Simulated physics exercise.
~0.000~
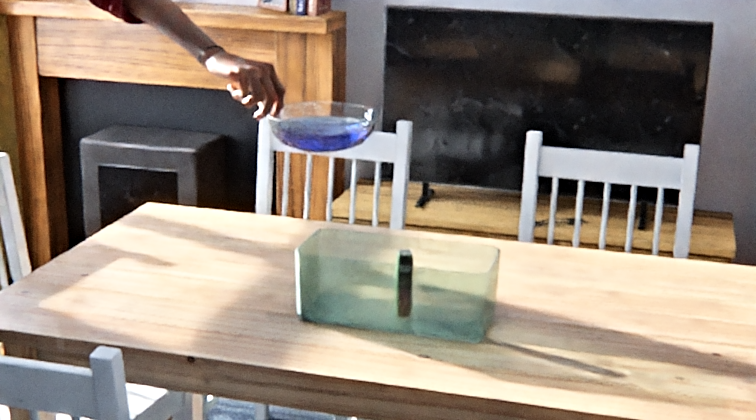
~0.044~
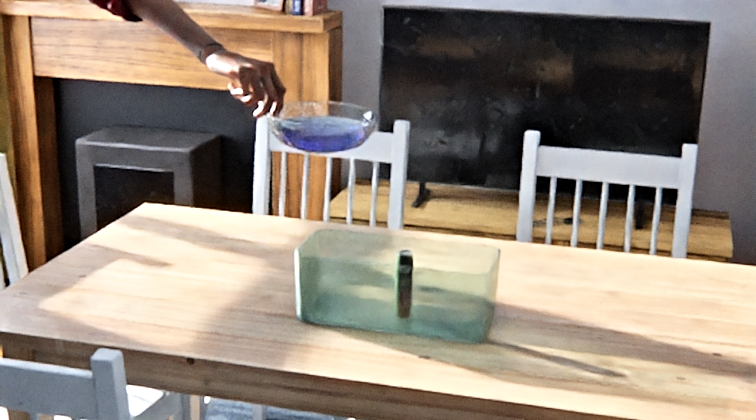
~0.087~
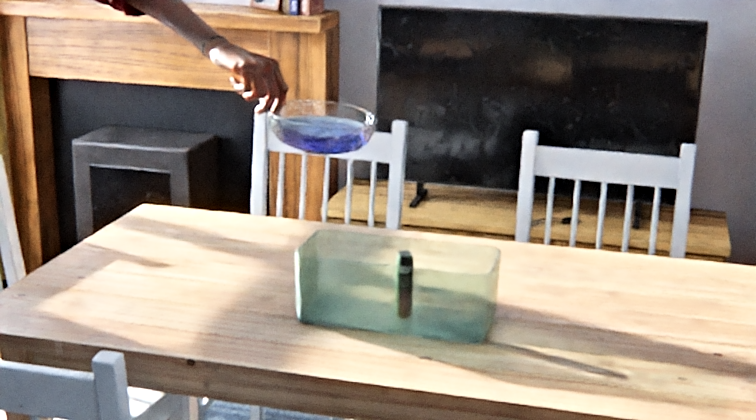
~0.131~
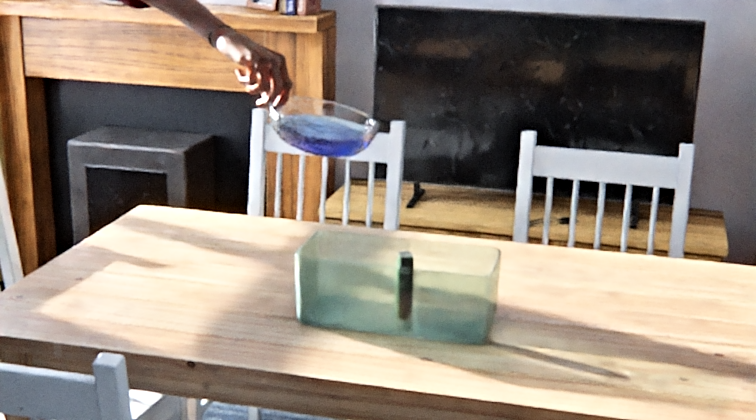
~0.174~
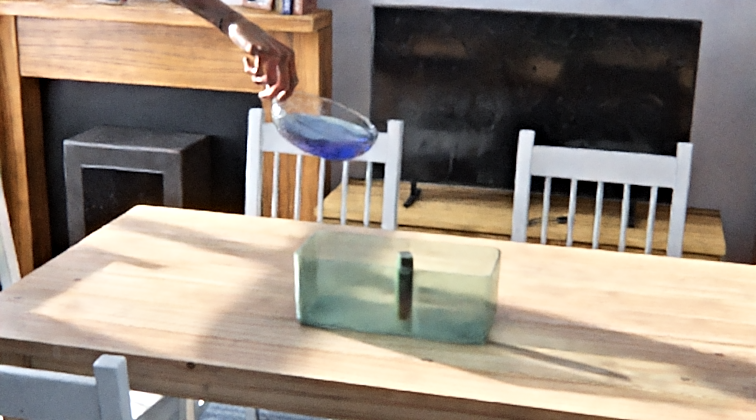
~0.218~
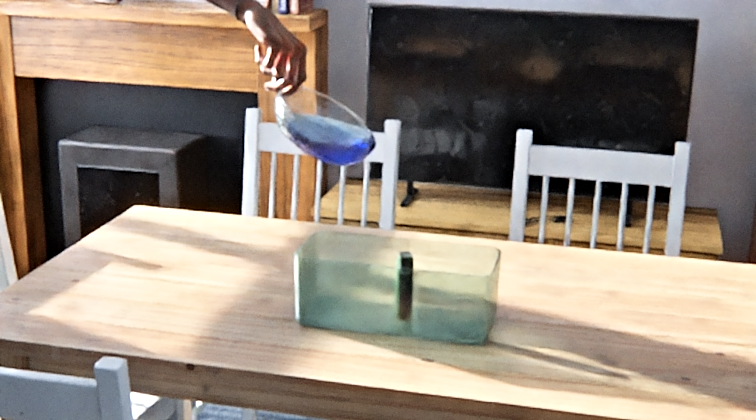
In a sunlit dining room, seen from slightly above one side of a pale wooden table, white chairs stand around it, with a wooden fireplace and a dark television behind. A hand at upper left holds a clear bowl of blue liquid above a greenish glass basin with a small dark object. The hand tilts the bowl steadily rightward, its right edge lowering, while the view drifts very slightly.
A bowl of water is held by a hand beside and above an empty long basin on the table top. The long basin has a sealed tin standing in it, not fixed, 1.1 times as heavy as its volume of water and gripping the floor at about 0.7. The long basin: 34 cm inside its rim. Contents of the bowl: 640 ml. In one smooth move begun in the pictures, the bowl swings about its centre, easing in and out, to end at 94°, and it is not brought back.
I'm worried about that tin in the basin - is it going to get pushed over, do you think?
Still erect.
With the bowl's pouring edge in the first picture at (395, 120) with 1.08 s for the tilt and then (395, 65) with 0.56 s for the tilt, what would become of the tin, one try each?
Trial 1 - tin stays standing; trial 2 - tin tips.
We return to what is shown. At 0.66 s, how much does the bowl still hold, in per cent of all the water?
Roughly 0 percent remains.
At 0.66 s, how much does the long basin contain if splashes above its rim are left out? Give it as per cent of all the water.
About 96 per cent.
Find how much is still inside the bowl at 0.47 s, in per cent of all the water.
I'd put it near 5 percent.
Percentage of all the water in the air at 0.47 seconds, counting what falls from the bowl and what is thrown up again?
Some 74 % is the figure.
Then, 0.47 s in, the tilt is 88° and 5 per cent is still to pour; the tin stands where it began.
Then, 0.66 s in, the tilt is 94° and 0 per cent is still to pour; the tin stands where it began.
Then, 0.85 s in, the tilt is 94° and 0 per cent is still to pour; the tin stands where it began.
Then, 1.06 s in, the tilt is 94° and 0 per cent is still to pour; the tin stands where it began.
Finally, the tin stands where it began.
